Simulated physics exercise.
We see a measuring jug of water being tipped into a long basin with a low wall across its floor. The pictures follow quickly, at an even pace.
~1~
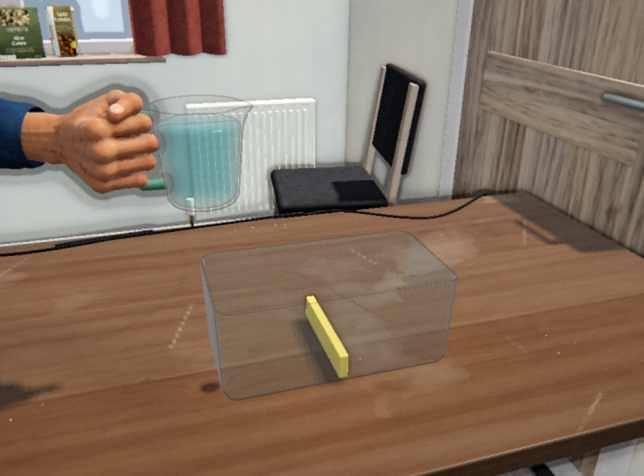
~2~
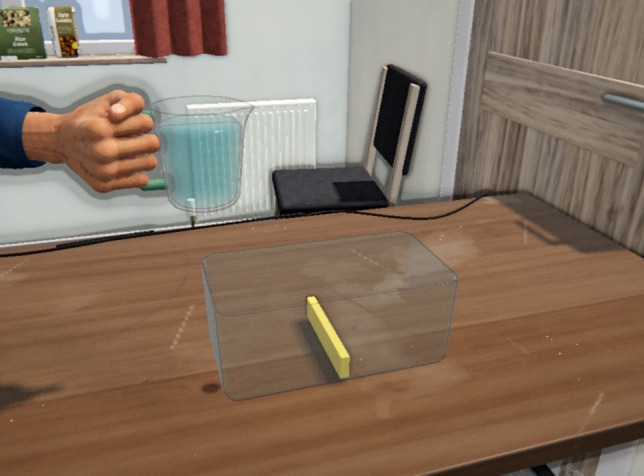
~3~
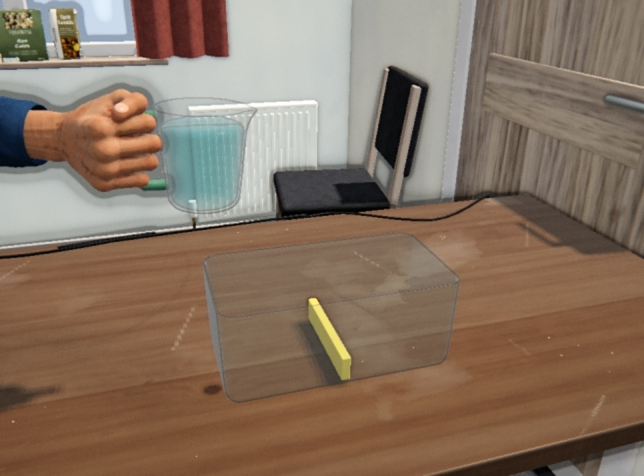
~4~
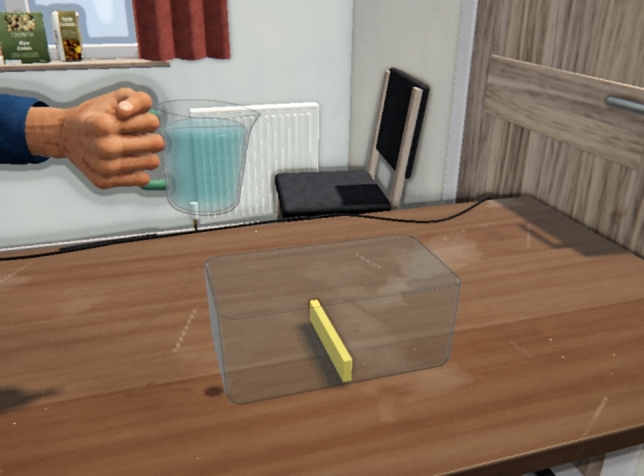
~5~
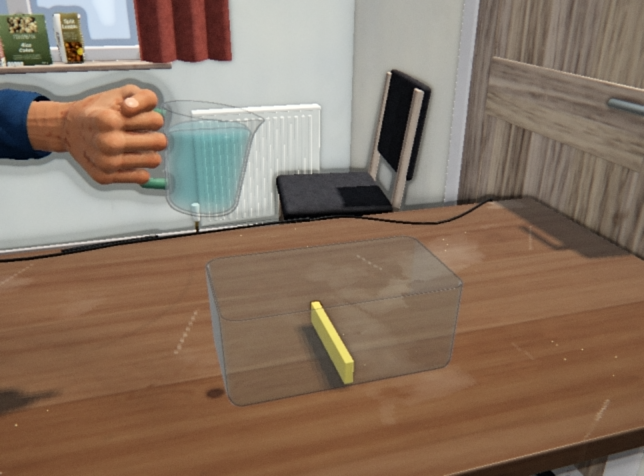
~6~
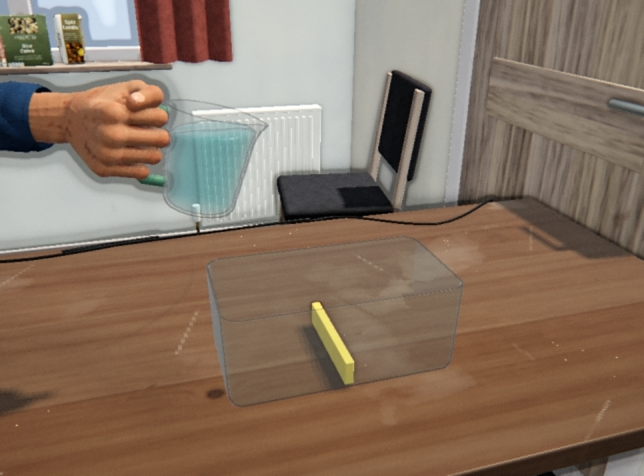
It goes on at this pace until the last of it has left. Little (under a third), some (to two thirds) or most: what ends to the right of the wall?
The share right of the wall is between a third and two thirds.
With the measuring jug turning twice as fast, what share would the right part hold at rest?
About 45 per cent.
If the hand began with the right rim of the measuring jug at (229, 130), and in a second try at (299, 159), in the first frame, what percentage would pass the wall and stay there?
First some 5, then 95 per cent.
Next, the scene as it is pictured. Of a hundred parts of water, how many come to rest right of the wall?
Close to 55 per cent.
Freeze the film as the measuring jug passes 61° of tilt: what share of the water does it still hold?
About 80 per cent.
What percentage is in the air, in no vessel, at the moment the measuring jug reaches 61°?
Some 15 per cent.
A moment on, the measuring jug is tipped part way and 81 per cent is still to pour, 3 is left of the wall and 0 right of it.
Next, the measuring jug is tipped on its side and 31 per cent is still to pour, 13 is left of the wall and 33 right of it.
Then the measuring jug is tipped on its side and 4 per cent is still to pour, 38 is left of the wall and 52 right of it.
Later the measuring jug is tipped on its side and 0 per cent is still to pour, 45 is left of the wall and 53 right of it.
Finally, 45 per cent lies left of the wall, 54 right of it and 1 outside.
